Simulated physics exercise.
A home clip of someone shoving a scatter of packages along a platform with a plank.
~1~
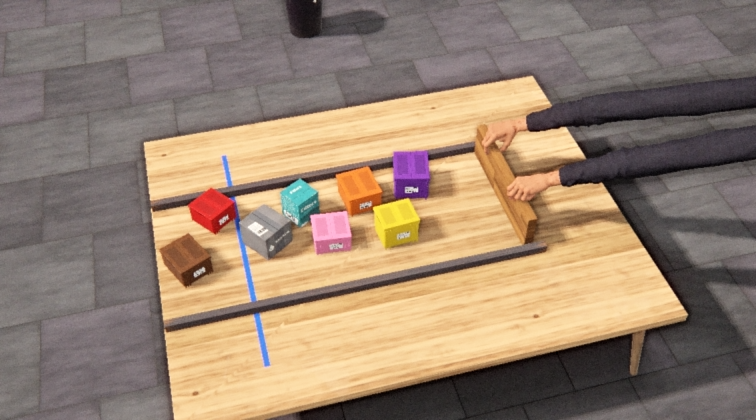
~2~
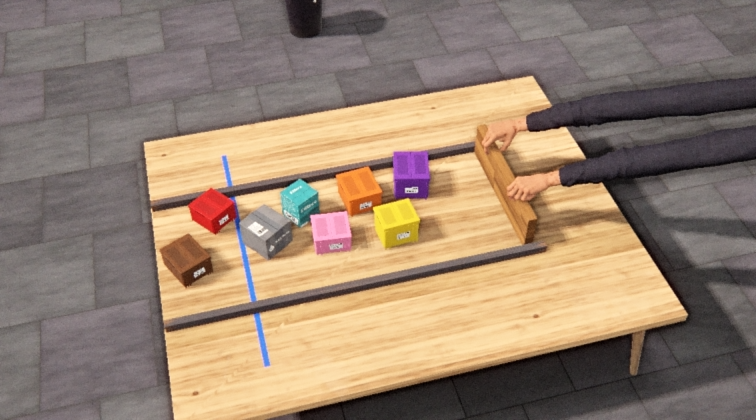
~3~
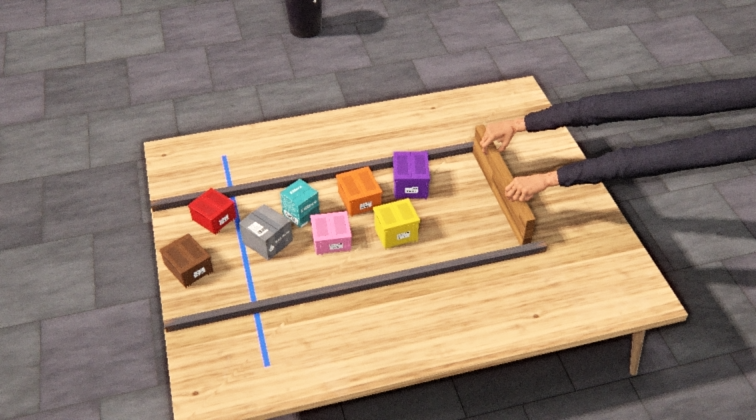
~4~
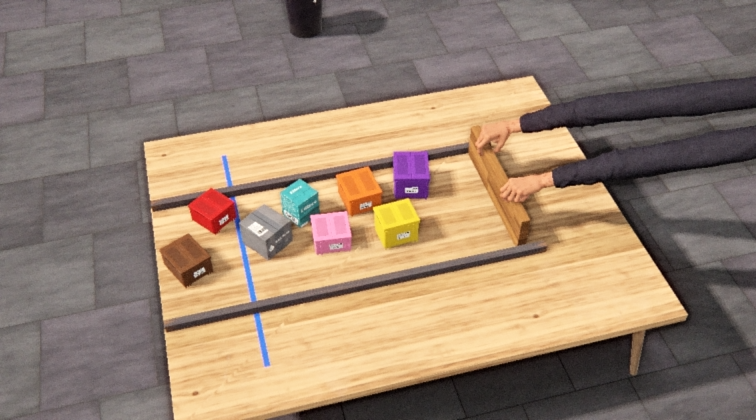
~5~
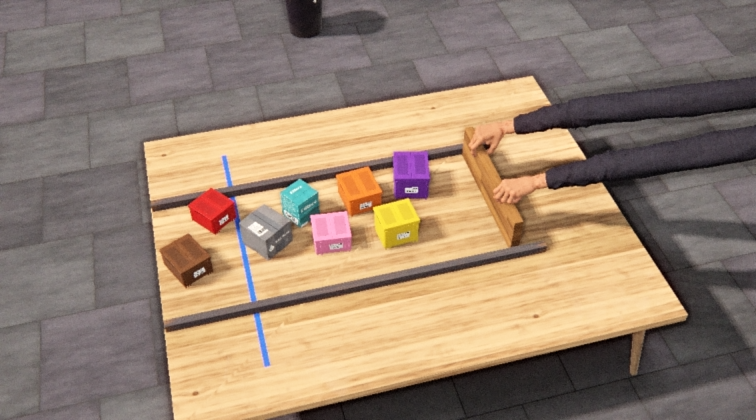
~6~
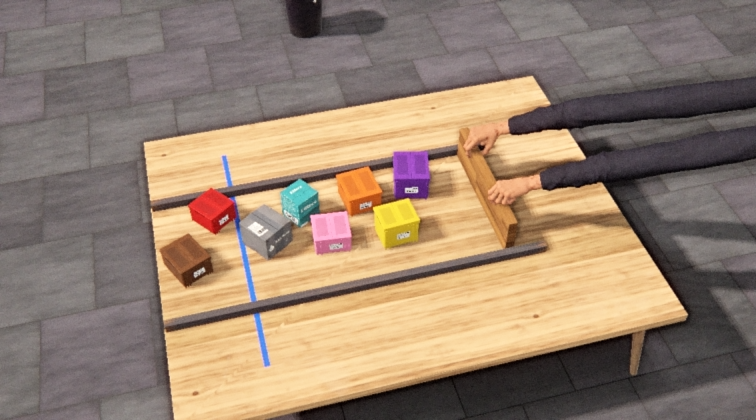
On a wooden table between two dark rails, several small colored boxes sit motionless around and beyond a blue line, while two hands at the right hold a wooden plank, then slide it slightly left without touching them.
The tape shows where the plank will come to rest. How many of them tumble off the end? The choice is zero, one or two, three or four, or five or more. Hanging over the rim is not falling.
The number that fall off is three or four.
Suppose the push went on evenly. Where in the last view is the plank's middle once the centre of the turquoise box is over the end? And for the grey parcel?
Its middle is around (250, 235) and around (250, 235).
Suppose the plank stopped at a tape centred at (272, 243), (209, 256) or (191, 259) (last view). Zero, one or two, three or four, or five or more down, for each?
In that order: Just one or two; five or more; more than four.
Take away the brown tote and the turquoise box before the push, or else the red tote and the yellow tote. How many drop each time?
It would be 2 and 2.
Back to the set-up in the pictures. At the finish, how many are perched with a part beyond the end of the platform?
That would be 0.
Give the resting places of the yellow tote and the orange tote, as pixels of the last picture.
The yellow tote stops around (226, 258); the orange tote around (183, 224).
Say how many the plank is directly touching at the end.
It touches 2.
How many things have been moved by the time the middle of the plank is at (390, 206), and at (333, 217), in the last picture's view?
4 and 7.
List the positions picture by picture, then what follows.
In the first picture, brown tote (187, 261); red tote (213, 211); grey parcel (266, 232); plank (504, 184); tape (243, 249).
In the second picture, red tote (213, 211); orange tote (359, 192).
In the third picture, grey parcel (266, 232); plank (502, 184).
In the fourth picture, brown tote (187, 261); yellow tote (396, 224).
In the fifth picture, red tote (213, 211); pink tote (331, 233).
In the sixth picture, brown tote (187, 261); red tote (213, 211); grey parcel (266, 232); plank (485, 187); tape (243, 249).
Soon after, none off yet; brown tote at rest near (187, 261); red tote at rest near (213, 211); grey parcel at rest near (266, 232).
In the end, the number that fall off is three or four; gone, turquoise box, grey parcel, red tote and brown tote.
